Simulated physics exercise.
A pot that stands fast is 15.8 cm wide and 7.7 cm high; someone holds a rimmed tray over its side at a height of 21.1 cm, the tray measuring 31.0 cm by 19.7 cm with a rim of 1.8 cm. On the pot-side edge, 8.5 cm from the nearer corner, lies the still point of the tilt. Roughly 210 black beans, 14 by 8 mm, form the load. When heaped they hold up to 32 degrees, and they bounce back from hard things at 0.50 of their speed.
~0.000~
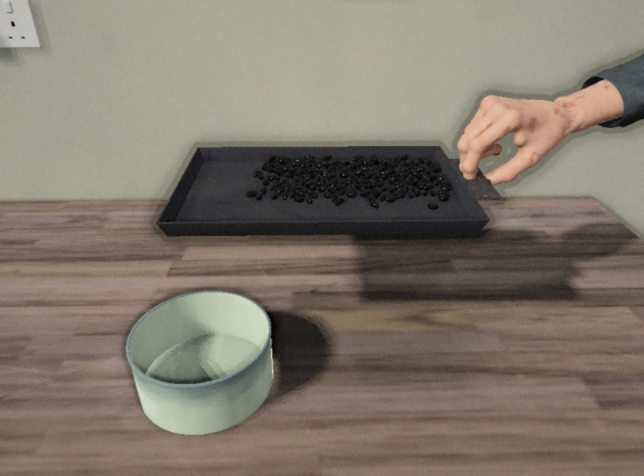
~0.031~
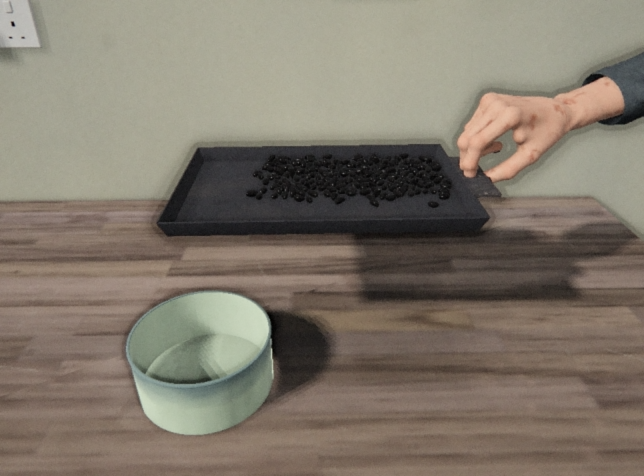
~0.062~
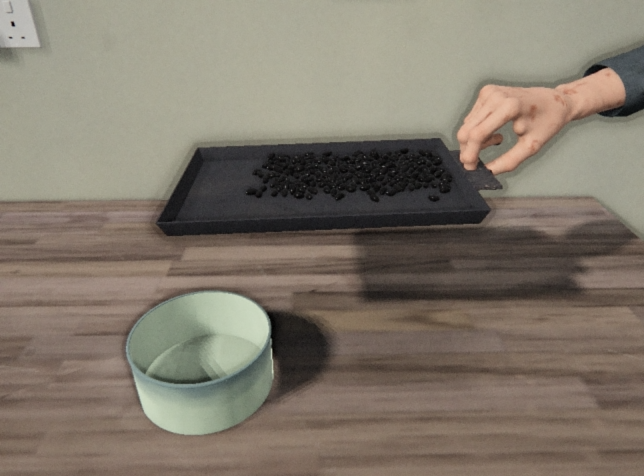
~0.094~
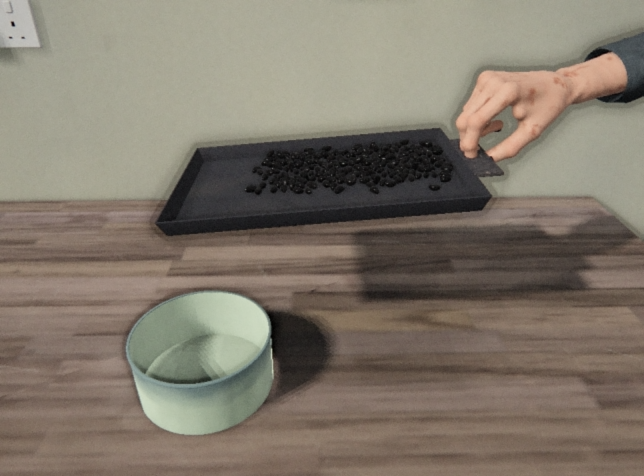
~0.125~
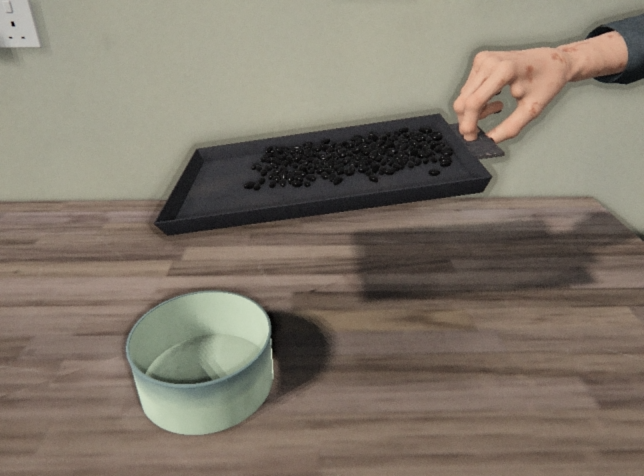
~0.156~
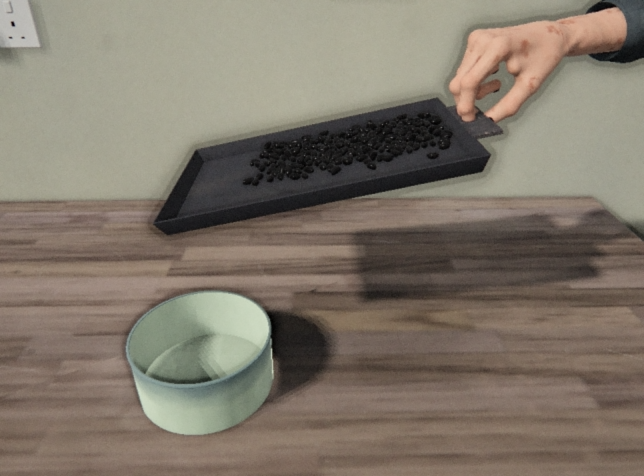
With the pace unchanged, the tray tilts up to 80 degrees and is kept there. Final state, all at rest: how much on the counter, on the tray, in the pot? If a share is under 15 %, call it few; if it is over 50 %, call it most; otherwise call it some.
I would say counter: Most, tray: Few, pot: Few.
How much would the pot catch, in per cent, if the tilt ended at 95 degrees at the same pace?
That comes out at some 0 per cent.
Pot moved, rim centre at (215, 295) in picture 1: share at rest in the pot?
I'd put it at around 5 per cent.
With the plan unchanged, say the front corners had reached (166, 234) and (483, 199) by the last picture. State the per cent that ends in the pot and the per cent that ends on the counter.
Final per cent - pot 75, counter 25.
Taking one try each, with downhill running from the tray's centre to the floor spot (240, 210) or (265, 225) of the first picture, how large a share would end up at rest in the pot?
Approximately 30 percent, then 75 percent.
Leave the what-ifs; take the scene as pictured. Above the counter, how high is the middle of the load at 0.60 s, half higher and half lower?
Median height: Approx. 24 cm.
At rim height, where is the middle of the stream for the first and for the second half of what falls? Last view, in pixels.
I'd mark about (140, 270) for the first half, then (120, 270) for the second.
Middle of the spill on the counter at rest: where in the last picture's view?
Centre of spill: Around pixel (85, 310).
After 0.42 s, tilt 46 degrees; the tray holds 100 %, the pot 0 %.
After 0.60 s, tilt 68 degrees; the tray holds 90 %, the pot 0 %.
After 0.90 s, tilt 80 degrees; the tray holds 5 %, the pot 0 %.
In the end, at 2.3 s, counter 95 %, tray 0 %, pot 0 %.
